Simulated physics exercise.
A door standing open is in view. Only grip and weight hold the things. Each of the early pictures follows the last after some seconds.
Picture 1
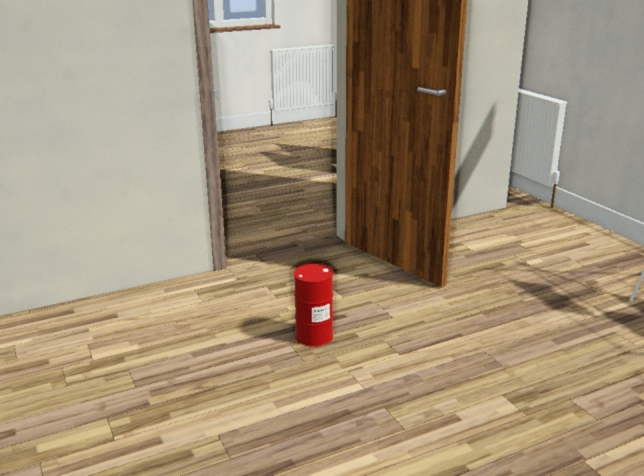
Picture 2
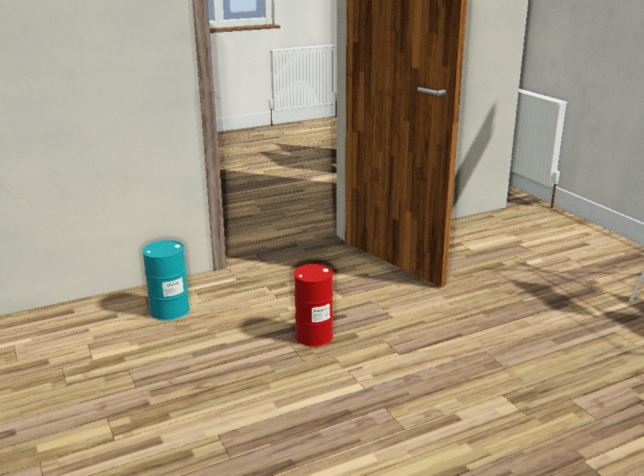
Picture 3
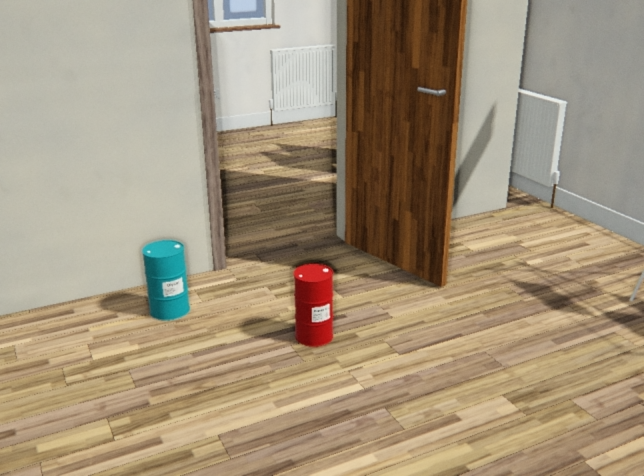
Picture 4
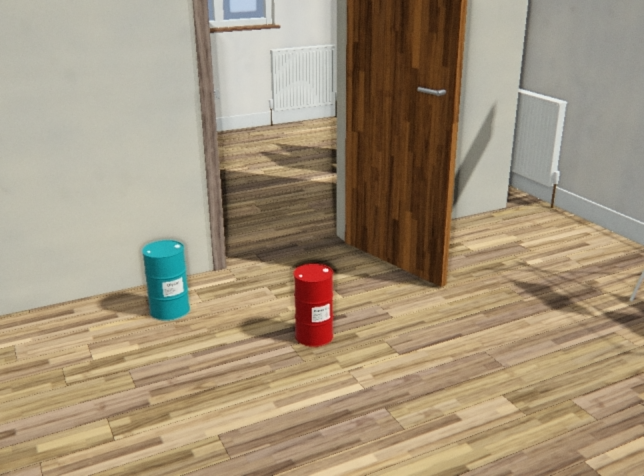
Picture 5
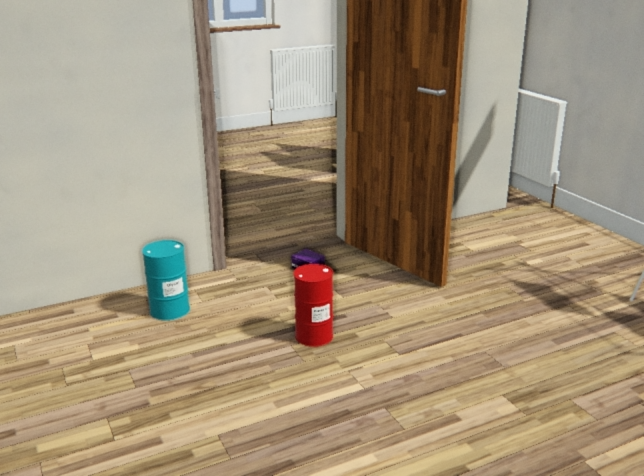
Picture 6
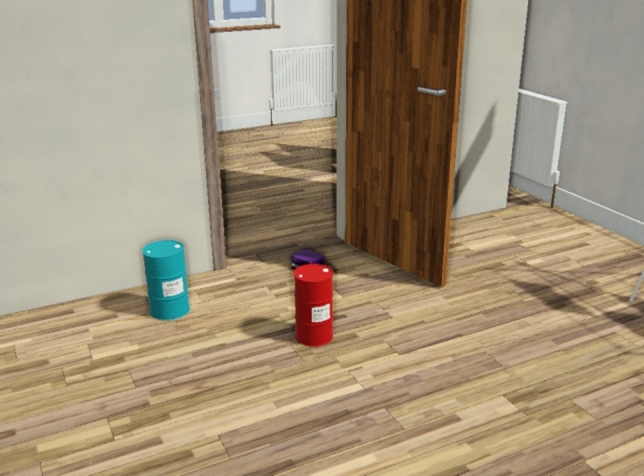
In a room with a wood floor and a wide-open door, a red canister stands alone before a turquoise one appears to its left; later a purple object appears behind the red canister, while everything else stays still.
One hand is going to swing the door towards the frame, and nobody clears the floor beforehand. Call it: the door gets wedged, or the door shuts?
It shuts.
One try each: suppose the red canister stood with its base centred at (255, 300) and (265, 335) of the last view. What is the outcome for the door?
First it finishes its swing, then it finishes its swing.
Then, 1.00 s later than the last frame, door at 68°.
Then, 1.70 s later than the last frame, door at 28°; purple box moved about its own width near (292, 259).
Then, 2.00 s later than the last frame, door at 11°; purple box moved about its own width near (278, 252).
When it is over, door at 0°; moved from the start, purple box; the other 2 as before. End places, in pixels of the last picture, purple box near (271, 245).
